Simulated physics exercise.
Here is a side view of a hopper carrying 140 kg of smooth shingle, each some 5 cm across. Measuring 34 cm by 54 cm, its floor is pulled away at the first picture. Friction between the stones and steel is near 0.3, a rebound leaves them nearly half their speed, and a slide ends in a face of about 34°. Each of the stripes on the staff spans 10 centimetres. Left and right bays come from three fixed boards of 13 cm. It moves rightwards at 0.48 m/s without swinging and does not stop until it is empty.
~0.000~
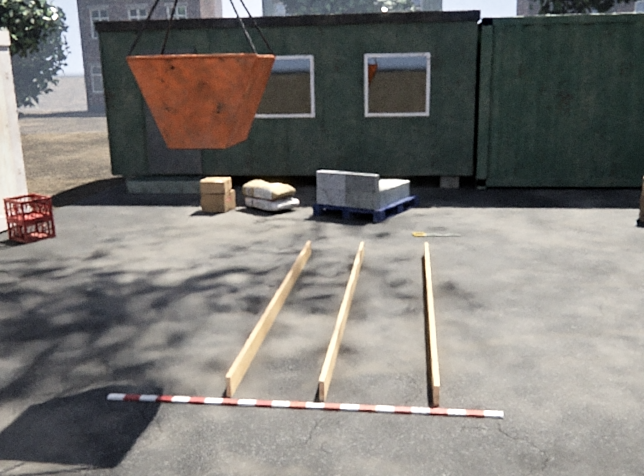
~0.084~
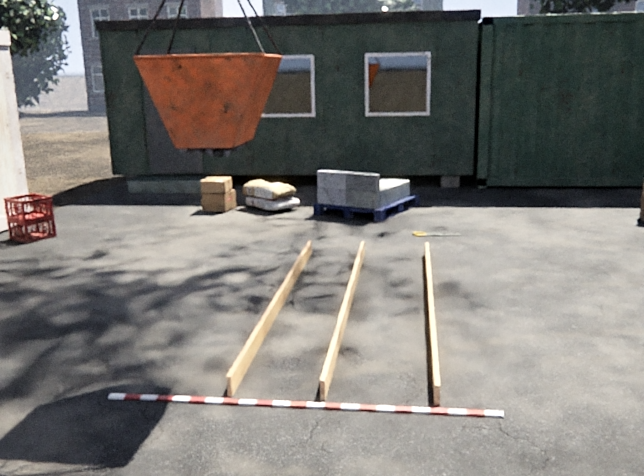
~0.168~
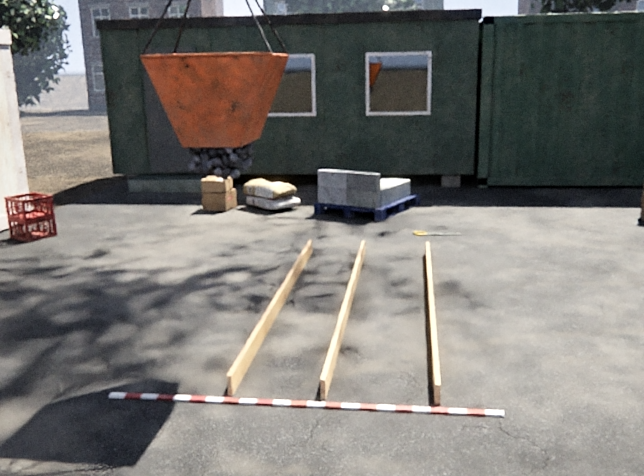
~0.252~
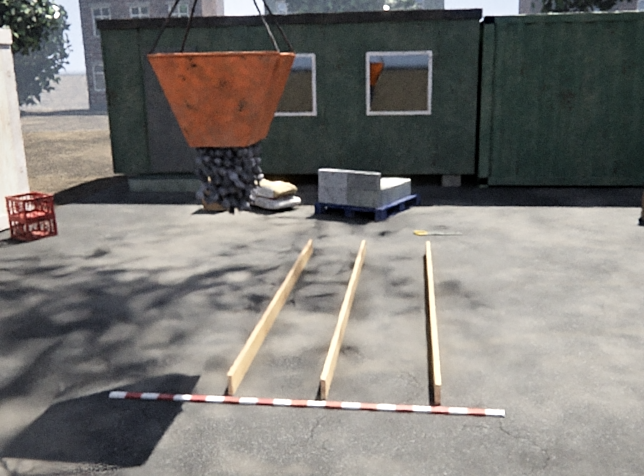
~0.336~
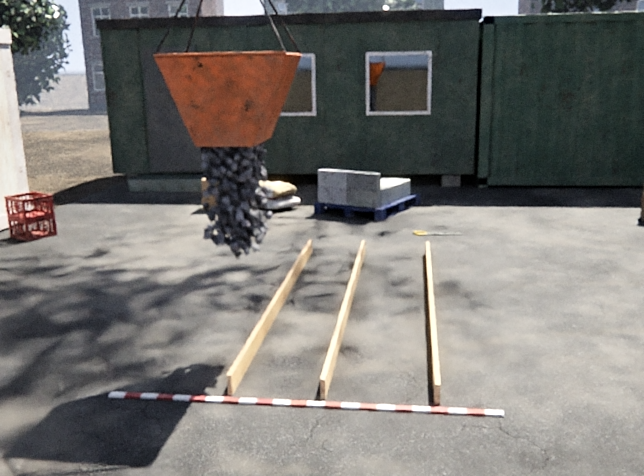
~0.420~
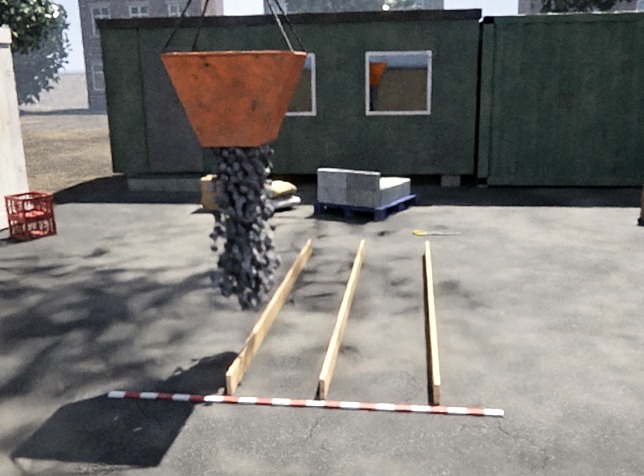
We see an orange hopper hanging from cables in a paved yard, drifting slowly right as dark stones emerge from its underside and drop in a lengthening stream beside three wooden boards and a red-and-white striped staff.
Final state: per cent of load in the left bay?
77 per cent.
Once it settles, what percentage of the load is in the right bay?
I'd say around 5 per cent.
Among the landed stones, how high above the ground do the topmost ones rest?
The topmost stones rest about 18 cm above the ground.
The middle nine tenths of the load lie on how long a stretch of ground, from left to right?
Roughly 90 cm.
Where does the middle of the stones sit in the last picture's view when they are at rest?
Centre at rest: Around (287, 350).
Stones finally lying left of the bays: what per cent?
I'd say close to 20 per cent of the load ends there.
After 0.7 s, 0 % in the hopper, 17 % falling or lying left of the bays, 83 % falling or lying in the left bay; the stones farthest right are at (327, 350).
After 1.1 s, 0 % in the hopper, 20 % falling or lying left of the bays, 77 % falling or lying in the left bay, 3 % falling or lying in the right bay; the stones farthest right are at (410, 341).
After 1.7 s, 0 % in the hopper, 20 % falling or lying left of the bays, 77 % falling or lying in the left bay, 3 % falling or lying in the right bay; the stones farthest right are at (424, 346).
After 2.6 s, 0 % in the hopper, 20 % falling or lying left of the bays, 77 % falling or lying in the left bay, 3 % falling or lying in the right bay; the stones farthest right are at (424, 346).
After 4.5 s, 0 % in the hopper, 20 % left of the bays, 77 % in the left bay, 3 % in the right bay; the stones farthest right are at (424, 346).
